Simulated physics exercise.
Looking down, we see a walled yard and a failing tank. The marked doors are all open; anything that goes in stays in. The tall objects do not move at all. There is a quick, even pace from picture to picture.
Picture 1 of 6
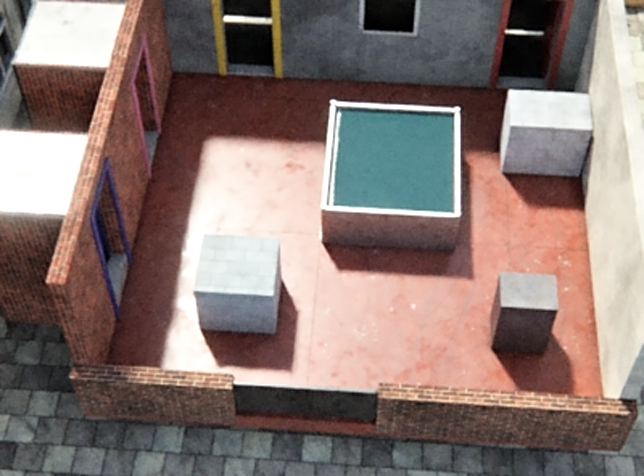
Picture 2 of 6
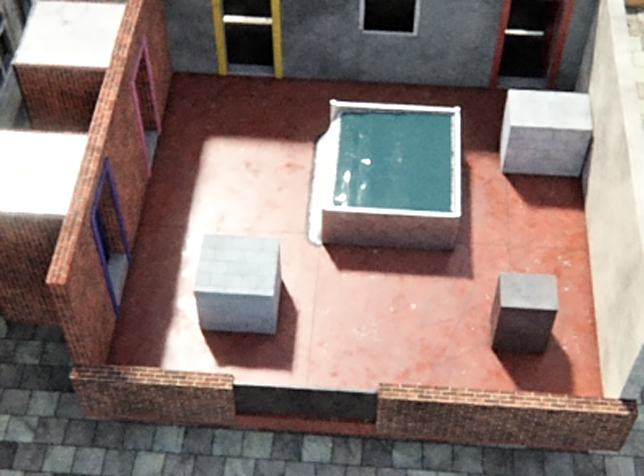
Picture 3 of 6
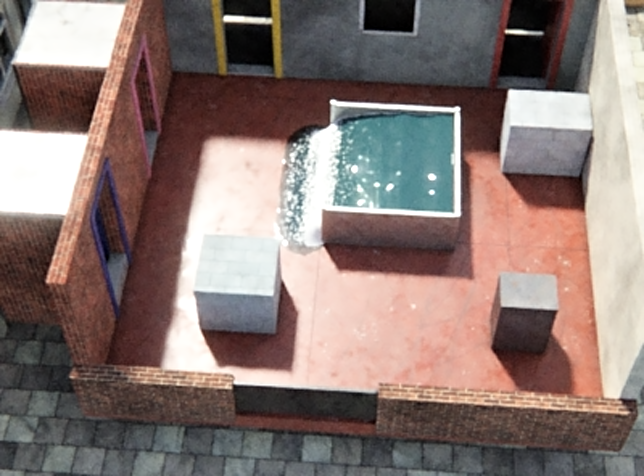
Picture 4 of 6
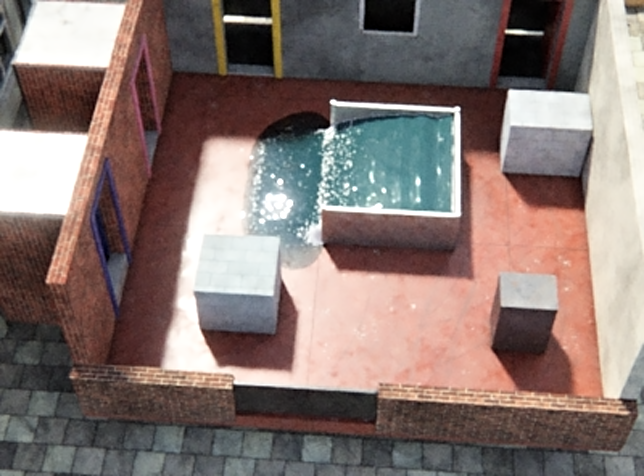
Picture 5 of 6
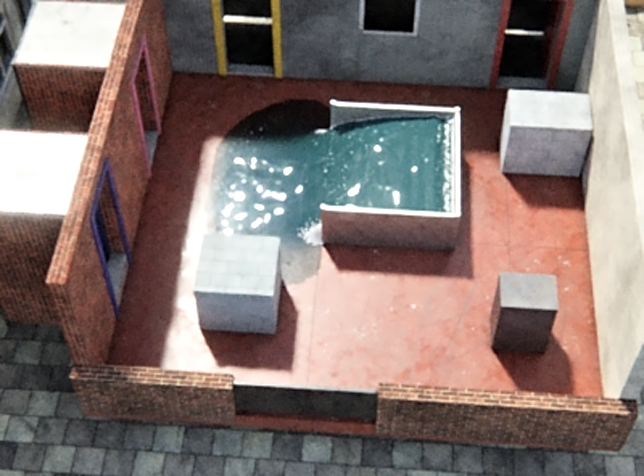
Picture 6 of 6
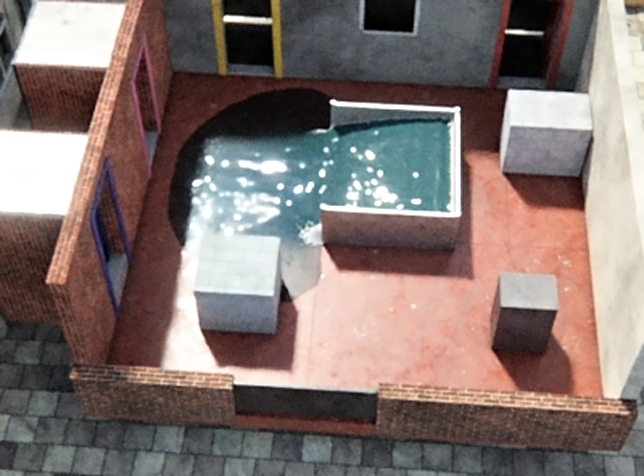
Teal water fills a raised, white-rimmed brick tank in a red-floored walled courtyard, seen from high above by a still camera. Pale grey blocks stand at front left and back right, a darker one at front right, with yellow, red, pink and blue openings around. The tank's left side gives way, and glinting water pours out, fanning leftward across the floor and reaching behind the front-left block.
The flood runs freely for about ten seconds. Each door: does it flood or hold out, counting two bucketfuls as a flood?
One by one: Red door: Not over the line on that one, pink door: Over the line on that one, blue door: Not over the line on that one, yellow door: Over the line on that one.
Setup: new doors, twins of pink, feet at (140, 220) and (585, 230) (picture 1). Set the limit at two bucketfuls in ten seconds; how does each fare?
The first door comes in higher, while the second comes in lower.
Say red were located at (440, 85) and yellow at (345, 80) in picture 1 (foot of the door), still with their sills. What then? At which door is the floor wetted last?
The answer is the one in red.
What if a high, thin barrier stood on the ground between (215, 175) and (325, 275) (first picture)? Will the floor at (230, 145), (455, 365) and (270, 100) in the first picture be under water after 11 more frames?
Taking the points in turn, they are inundated, high and dry and inundated.
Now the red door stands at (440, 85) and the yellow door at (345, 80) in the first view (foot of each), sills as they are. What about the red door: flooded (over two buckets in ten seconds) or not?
So then the red door doesn't reach it.
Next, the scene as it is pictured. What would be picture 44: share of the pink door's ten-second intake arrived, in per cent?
That comes out to 100 per cent by my count.
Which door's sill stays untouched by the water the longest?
Result: The door marked red.
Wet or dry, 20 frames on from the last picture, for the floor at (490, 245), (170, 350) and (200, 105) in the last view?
Result, in that order: Not wetted / wetted / wetted.
A moment on, water covers 30 % of the floor; the red door not reached, the pink door over two buckets in, the blue door wet at the sill, nothing in, the yellow door wet at the sill, nothing in.
Next, water covers 35 % of the floor; the red door not reached, the pink door far over two buckets in, the blue door wet at the sill, nothing in, the yellow door under two buckets in.
Then, water covers 45 % of the floor; the red door not reached, the pink door far over two buckets in, the blue door wet at the sill, nothing in, the yellow door over two buckets in.
Later, water covers 85 % of the floor; the red door wet at the sill, nothing in, the pink door far over two buckets in, the blue door wet at the sill, nothing in, the yellow door far over two buckets in.
In the end, water covers 100 % of the floor; the red door under two buckets in, the pink door far over two buckets in, the blue door wet at the sill, nothing in, the yellow door far over two buckets in.
